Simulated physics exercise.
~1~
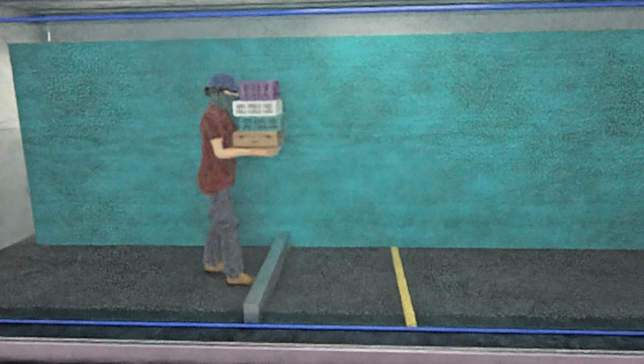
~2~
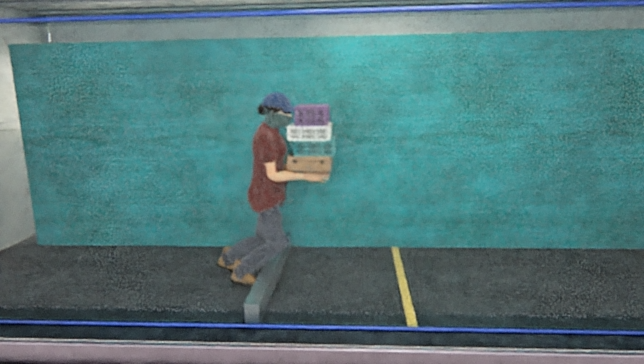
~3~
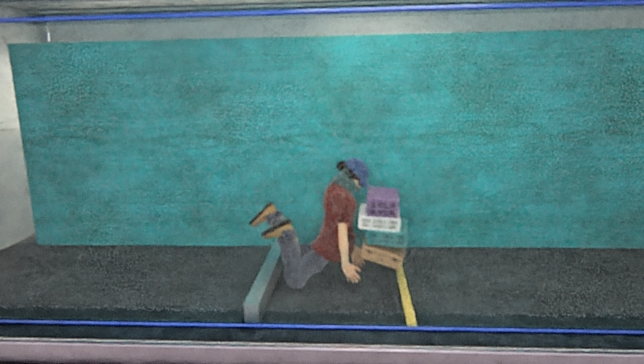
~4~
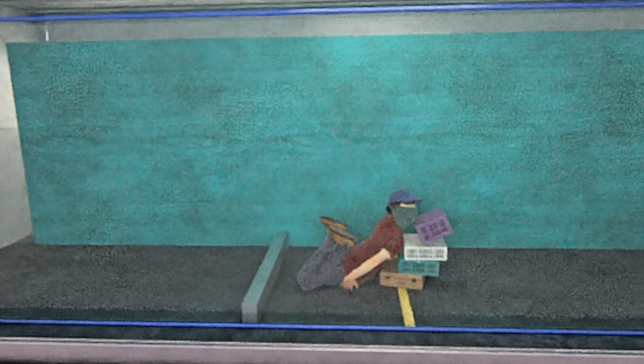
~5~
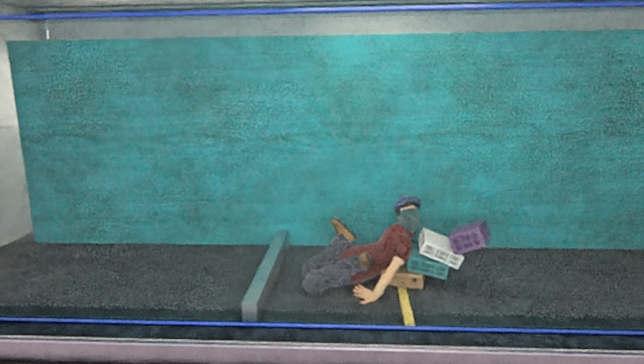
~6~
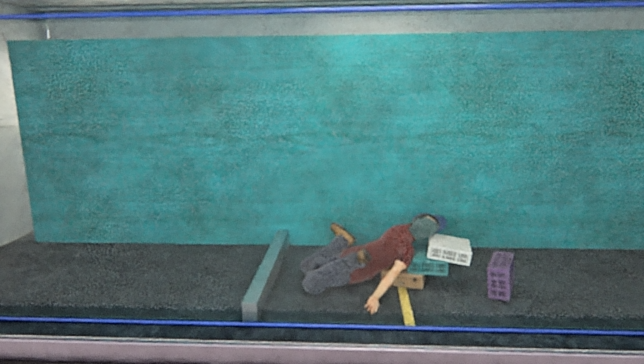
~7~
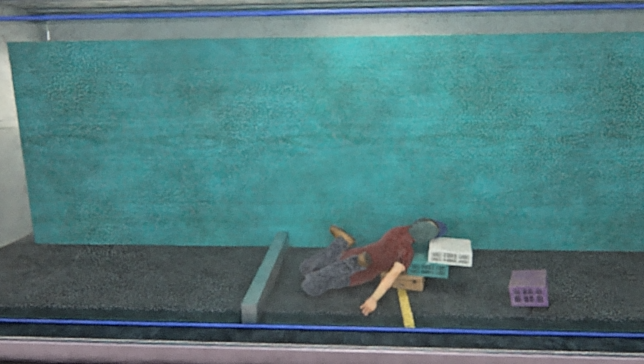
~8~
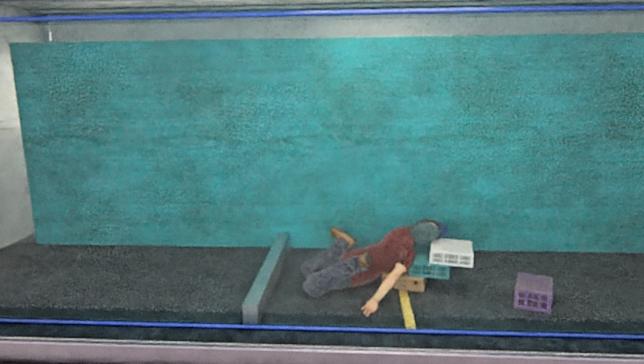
A dark strip of floor before a long teal wall is seen from the side by a slightly swaying camera, with a low grey-green rail across it and a yellow line farther right. Left of the rail, a person in a blue cap, red shirt and grey trousers holds a stack of purple, white and teal crates above a brown box. The person moves right, tips over the rail and drops to the floor, legs kicked up behind. The stack lands at the line and slides apart, the purple crate tumbling farthest right. The person ends sprawled face down, the three crates beyond the line.
